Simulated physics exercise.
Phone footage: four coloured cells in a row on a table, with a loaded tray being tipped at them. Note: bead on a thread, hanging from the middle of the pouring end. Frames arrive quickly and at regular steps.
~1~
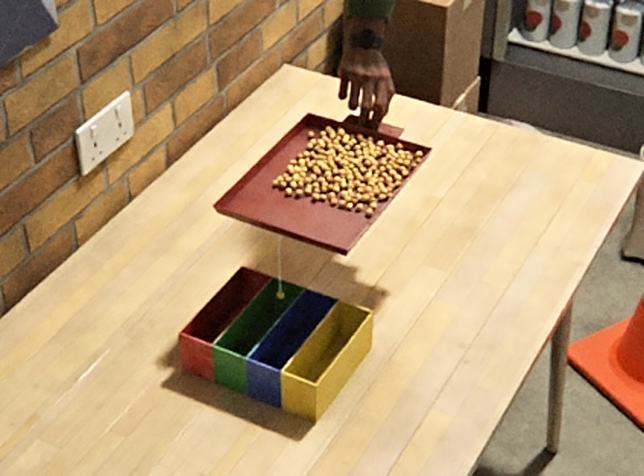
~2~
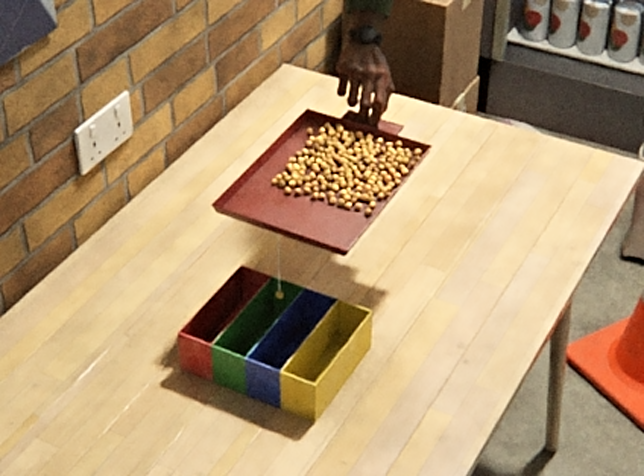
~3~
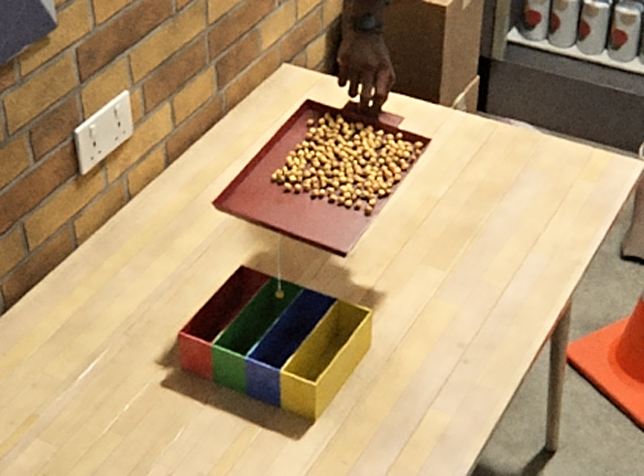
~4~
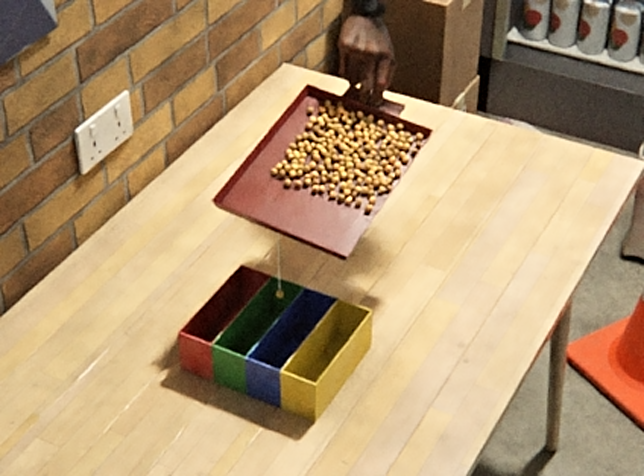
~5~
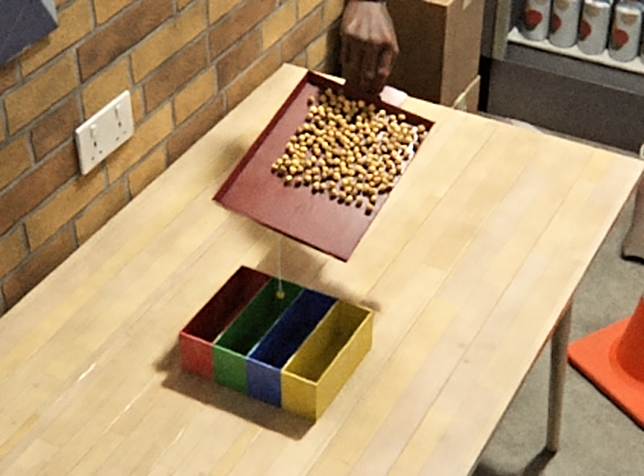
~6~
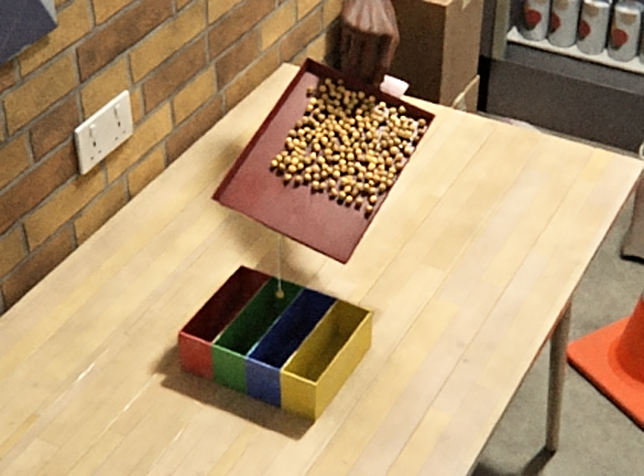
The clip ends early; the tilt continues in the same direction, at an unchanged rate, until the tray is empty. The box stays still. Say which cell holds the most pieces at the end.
At the end the yellow cell holds the most.
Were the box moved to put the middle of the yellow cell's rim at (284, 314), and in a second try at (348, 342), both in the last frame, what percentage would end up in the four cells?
Trial 1 near 0 %, trial 2 near 100 %.
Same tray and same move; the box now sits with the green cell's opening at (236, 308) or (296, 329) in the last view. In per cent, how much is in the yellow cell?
It comes to near 30 per cent the first time and near 10 per cent the second time.
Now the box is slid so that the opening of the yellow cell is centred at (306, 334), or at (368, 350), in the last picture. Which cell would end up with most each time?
Try one: That yellow cell; try two: The blue one.
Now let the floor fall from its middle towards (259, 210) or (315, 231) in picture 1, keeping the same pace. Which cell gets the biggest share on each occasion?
First try: That red cell; second try: That yellow cell.
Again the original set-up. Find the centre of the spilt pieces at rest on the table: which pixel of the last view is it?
It centres at roughly (368, 413).
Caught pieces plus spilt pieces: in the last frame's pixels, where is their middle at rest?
Near (326, 376), more or less.
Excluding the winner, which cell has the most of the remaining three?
Second: That blue cell.
Just after the last frame, tray tipped steeply; roughly two thirds on the tray; about a tenth in the yellow cell; roughly a quarter falling or outside the box.
A moment on, tray tipped past a quarter turn; just a few on the tray; roughly two thirds in the yellow cell; about a tenth in the blue cell; just a few in the red cell; roughly a quarter falling or outside the box.
Further on, tray tipped past a quarter turn; roughly two thirds in the yellow cell; about a tenth in the blue cell; just a few in the red cell; roughly a quarter falling or outside the box.
When it is over, tray tipped past a quarter turn; roughly two thirds in the yellow cell; about a tenth in the blue cell; just a few in the red cell; not one in the green cell; roughly a quarter outside the box.
